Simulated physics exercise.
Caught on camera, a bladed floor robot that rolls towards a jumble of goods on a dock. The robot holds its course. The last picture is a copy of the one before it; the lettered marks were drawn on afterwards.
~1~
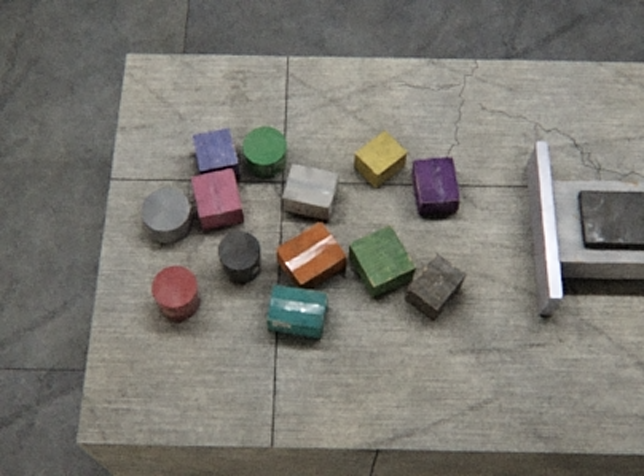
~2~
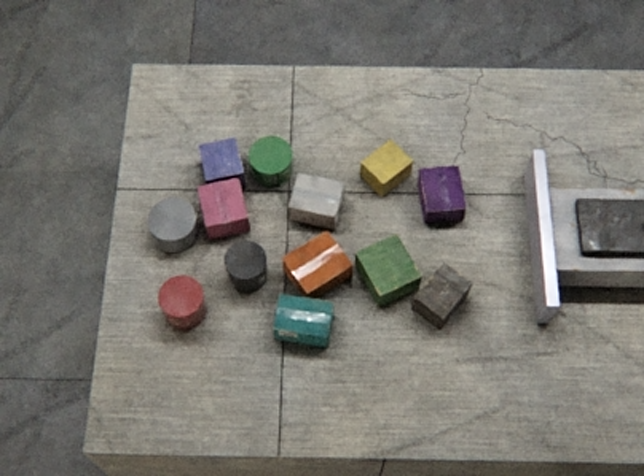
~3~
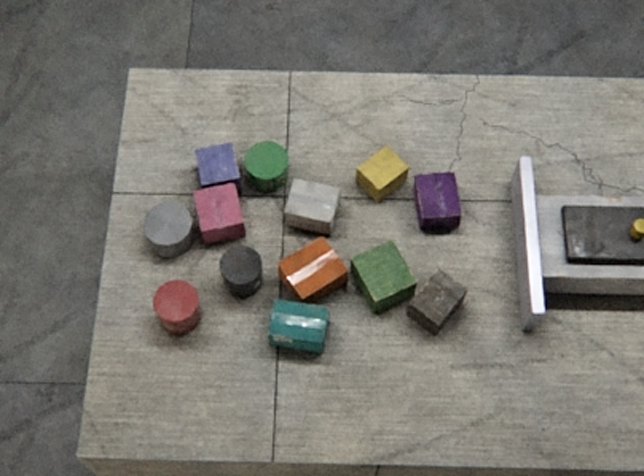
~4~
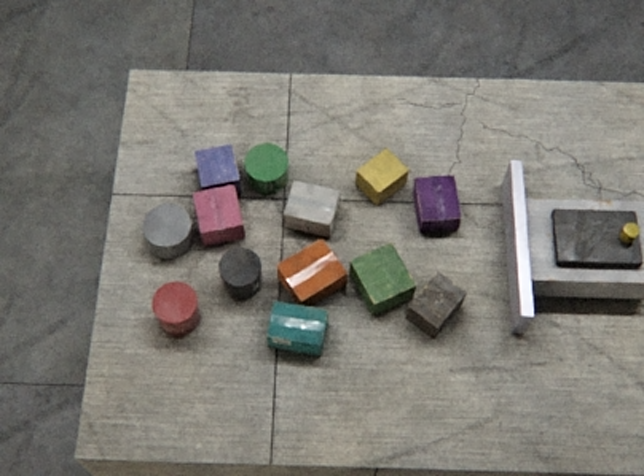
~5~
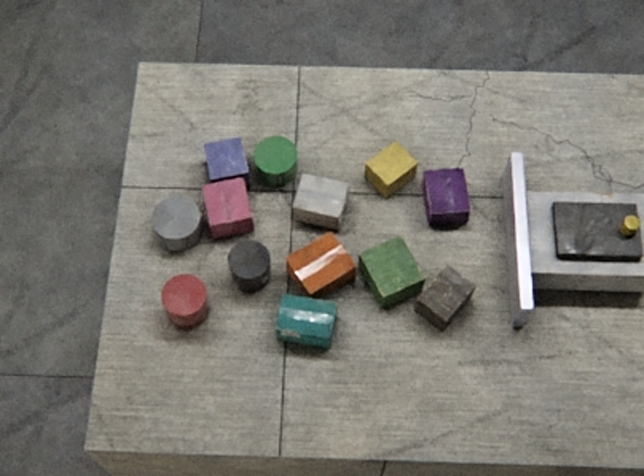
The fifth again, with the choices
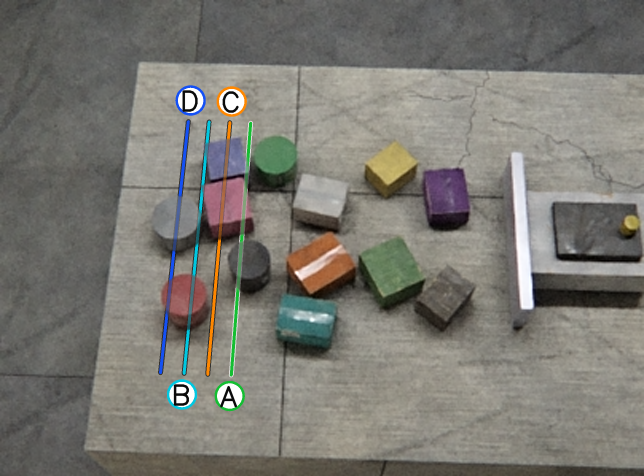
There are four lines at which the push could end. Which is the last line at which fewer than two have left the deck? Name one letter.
The farthest such stop is A.
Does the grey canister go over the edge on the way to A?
Yes.
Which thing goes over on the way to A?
The grey canister.
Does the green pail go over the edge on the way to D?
By then, no.
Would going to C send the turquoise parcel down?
No.
On the marked copy, A at (242, 241); B at (197, 240); C at (219, 240); D at (175, 239).
Taking A. A third of the way, robot (489, 227); yellow crate (363, 160); black crate (394, 310).
Two thirds of the way, robot (389, 224); grey canister (152, 221); black pail (195, 263).
When it is over, robot (311, 222); grey canister over the edge; black pail (118, 260); one fallen.
As for the rest, B drops three; C drops three; D drops five.
